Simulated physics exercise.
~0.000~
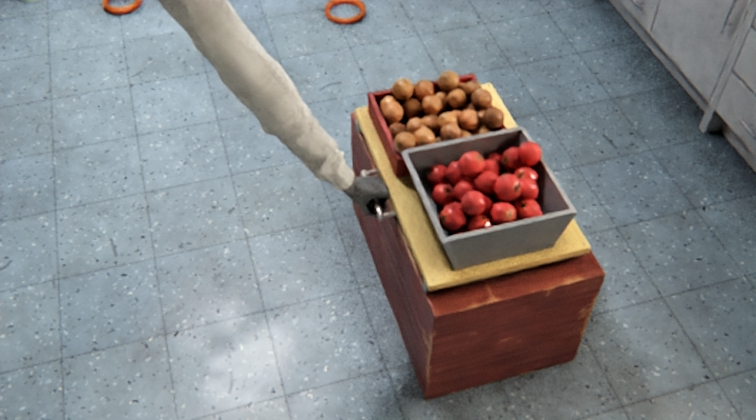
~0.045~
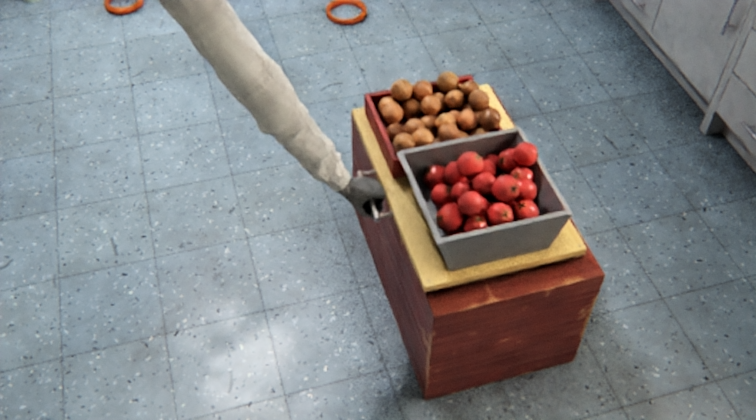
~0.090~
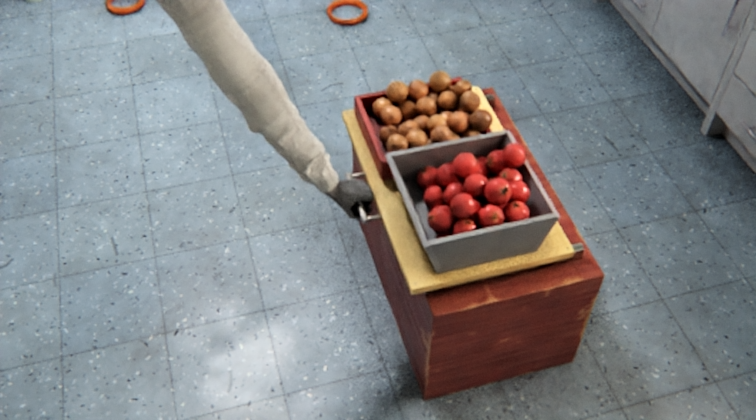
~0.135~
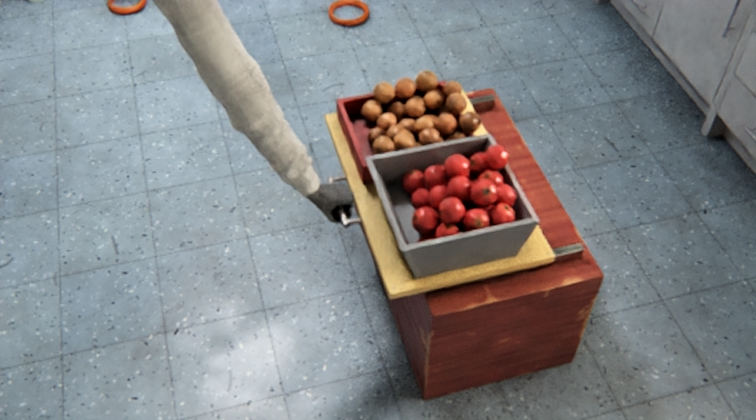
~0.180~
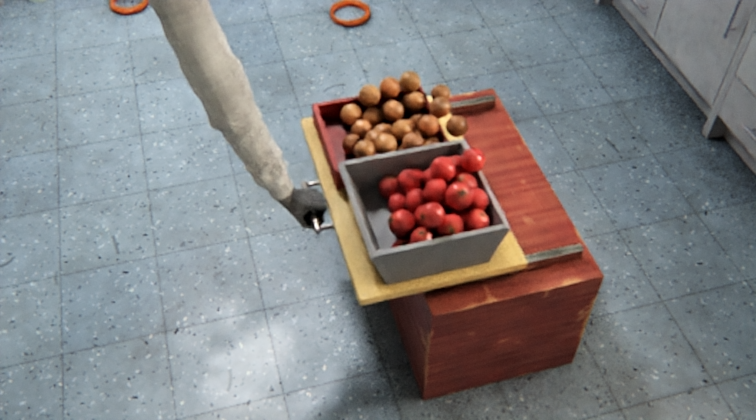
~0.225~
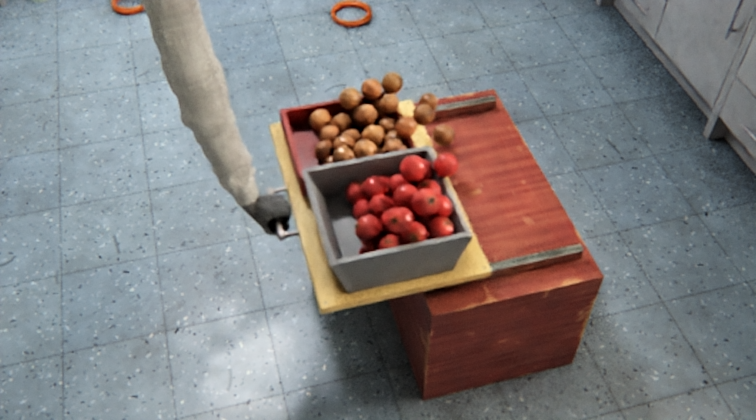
The footage shows a gloved hand pulling a yellow shelf leftward on runners atop a red wooden block, carrying a grey crate of round red produce and a red crate of brown ones, which shift rightward, a few passing the rim.
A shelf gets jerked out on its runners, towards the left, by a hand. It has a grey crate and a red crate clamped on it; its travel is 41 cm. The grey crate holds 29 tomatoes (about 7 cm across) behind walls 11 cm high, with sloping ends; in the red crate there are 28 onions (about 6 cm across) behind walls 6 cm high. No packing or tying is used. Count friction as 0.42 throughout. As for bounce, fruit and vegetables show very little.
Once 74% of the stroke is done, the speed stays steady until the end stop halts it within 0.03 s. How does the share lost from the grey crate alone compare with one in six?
The grey crate loses a larger share than one in six.
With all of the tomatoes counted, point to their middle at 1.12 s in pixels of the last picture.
Near (315, 237).
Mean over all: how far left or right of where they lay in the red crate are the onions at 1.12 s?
Some 10 cm leftwards.
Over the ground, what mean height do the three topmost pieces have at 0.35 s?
Their middles sit some 68 cm up.
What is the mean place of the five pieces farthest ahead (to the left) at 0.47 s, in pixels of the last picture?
Somewhere near pixel (218, 197).
After 0.27 s, the runners reach their end.
After 0.35 s, grey crate 28 in, 1 out and red crate 24 in, 4 out.
After 0.47 s, grey crate 23 in, 6 out and red crate 22 in, 6 out.
After 0.69 s, grey crate 21 in, 8 out and red crate 18 in, 10 out.
Outcome (at 1.12 s), grey crate 21 in, 8 out and red crate 16 in, 12 out. Asked share, 8 of 29, 28 per cent.
